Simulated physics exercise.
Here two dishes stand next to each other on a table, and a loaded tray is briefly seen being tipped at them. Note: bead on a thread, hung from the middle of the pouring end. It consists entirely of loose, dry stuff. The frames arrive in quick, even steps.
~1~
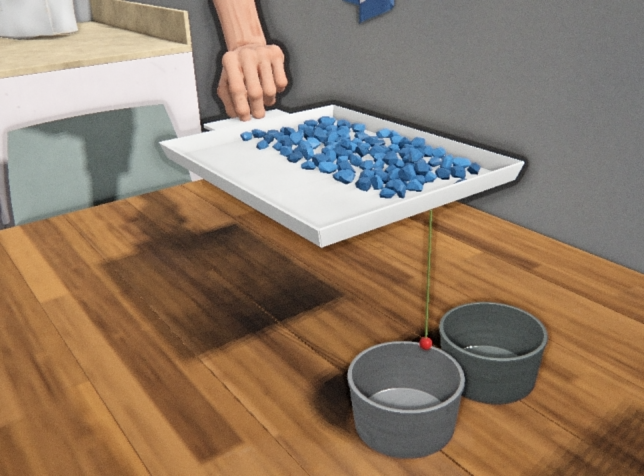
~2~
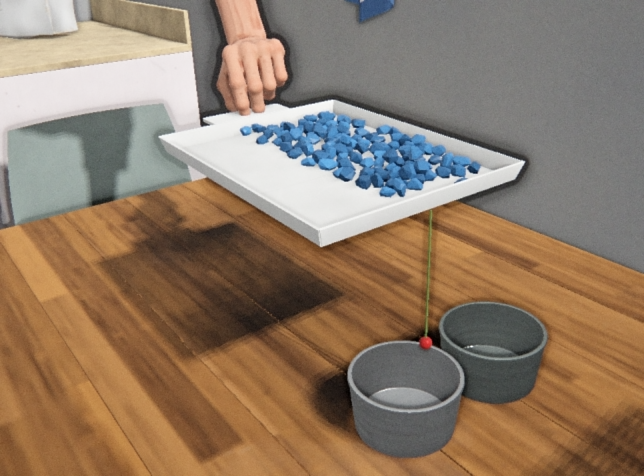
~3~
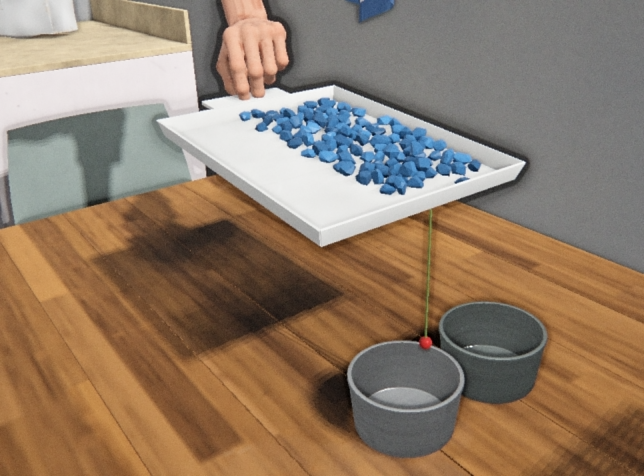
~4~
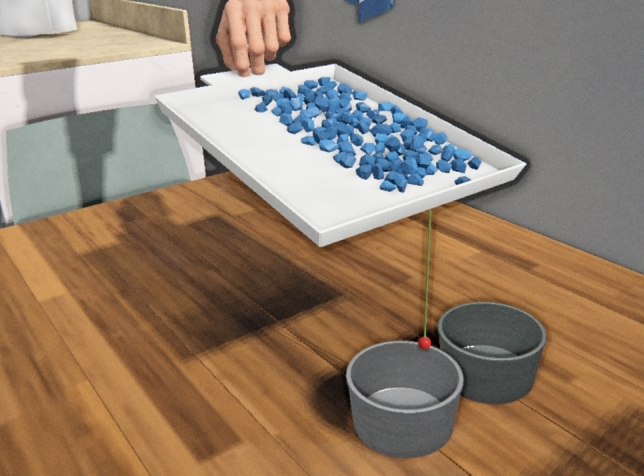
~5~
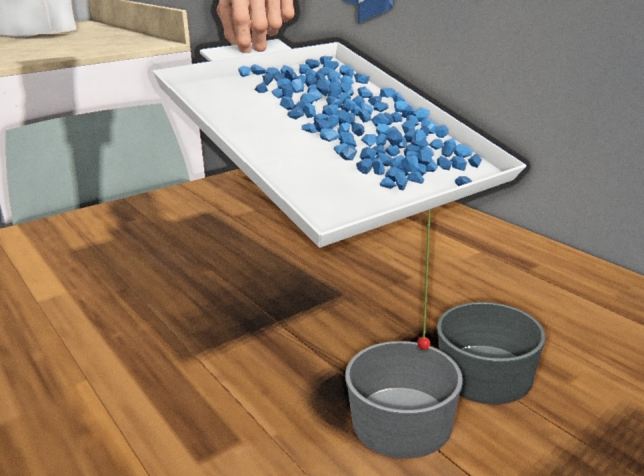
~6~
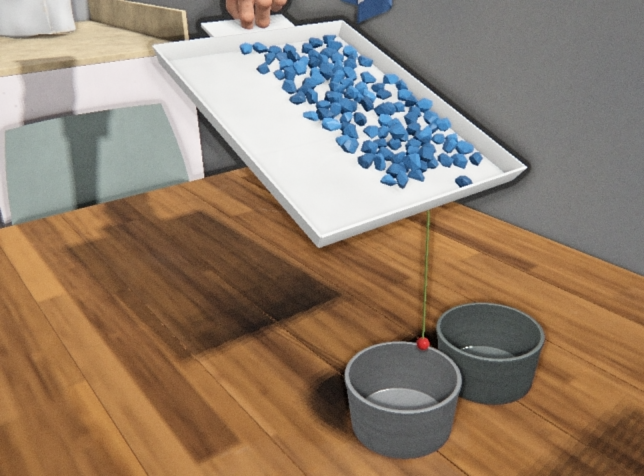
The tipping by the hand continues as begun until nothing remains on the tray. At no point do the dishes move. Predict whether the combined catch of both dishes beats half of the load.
The combined catch falls short of half.
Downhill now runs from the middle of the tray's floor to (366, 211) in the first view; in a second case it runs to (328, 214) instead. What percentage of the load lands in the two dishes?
That comes to 10 per cent the first time and 10 per cent the second.
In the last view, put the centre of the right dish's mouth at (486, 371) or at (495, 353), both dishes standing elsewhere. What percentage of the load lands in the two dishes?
Roughly 50% the first time and 50% the second time.
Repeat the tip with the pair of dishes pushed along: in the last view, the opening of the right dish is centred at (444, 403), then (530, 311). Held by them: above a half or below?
Try 1: A minority of it. Try 2: A minority of it.
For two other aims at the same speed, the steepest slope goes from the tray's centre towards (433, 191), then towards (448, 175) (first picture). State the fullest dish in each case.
First try: The dish to the right; second try: The dish to the right.
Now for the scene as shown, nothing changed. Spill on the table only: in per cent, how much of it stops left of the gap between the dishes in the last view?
Around 10 per cent, give or take.
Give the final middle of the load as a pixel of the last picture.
Roughly at (520, 462), give or take.
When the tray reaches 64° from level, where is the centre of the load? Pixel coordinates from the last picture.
(459, 173).
Just after the last frame, tray tipped steeply; almost all on the tray; about a tenth in the air.
A moment on, tray tipped past a quarter turn; about a tenth on the tray; about a tenth in the left dish; just a few in the right dish; roughly two thirds outside both; roughly a quarter in the air.
Further on, tray tipped past a quarter turn; about a tenth in the left dish; about a tenth in the right dish; the larger part outside both.
When it is over, tray tipped past a quarter turn; about a tenth in the left dish; about a tenth in the right dish; the larger part outside both.
